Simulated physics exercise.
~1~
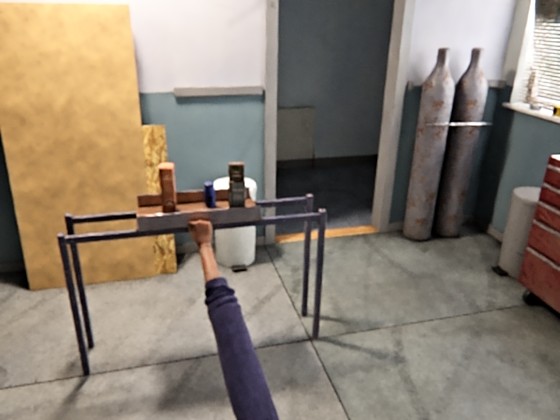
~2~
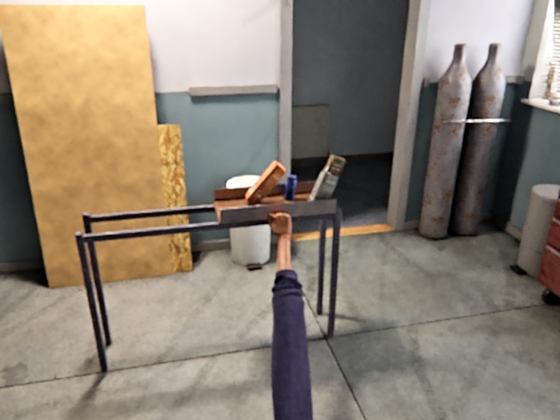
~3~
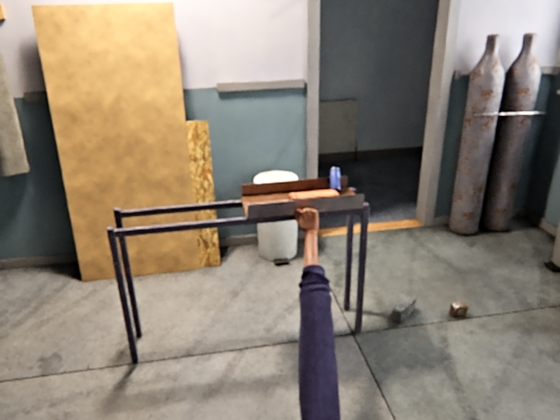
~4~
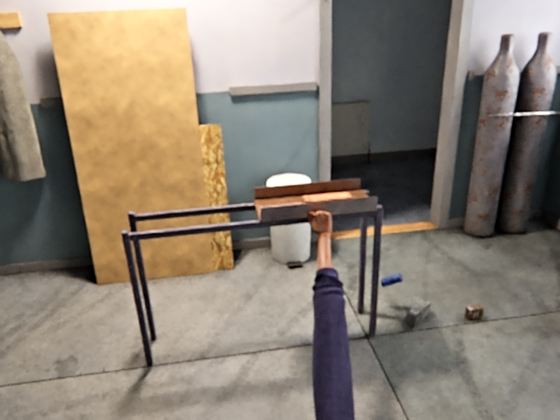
An arm shoving a tray right along a metal stand, toppling an orange carton aboard and spilling three smaller items onto the floor.
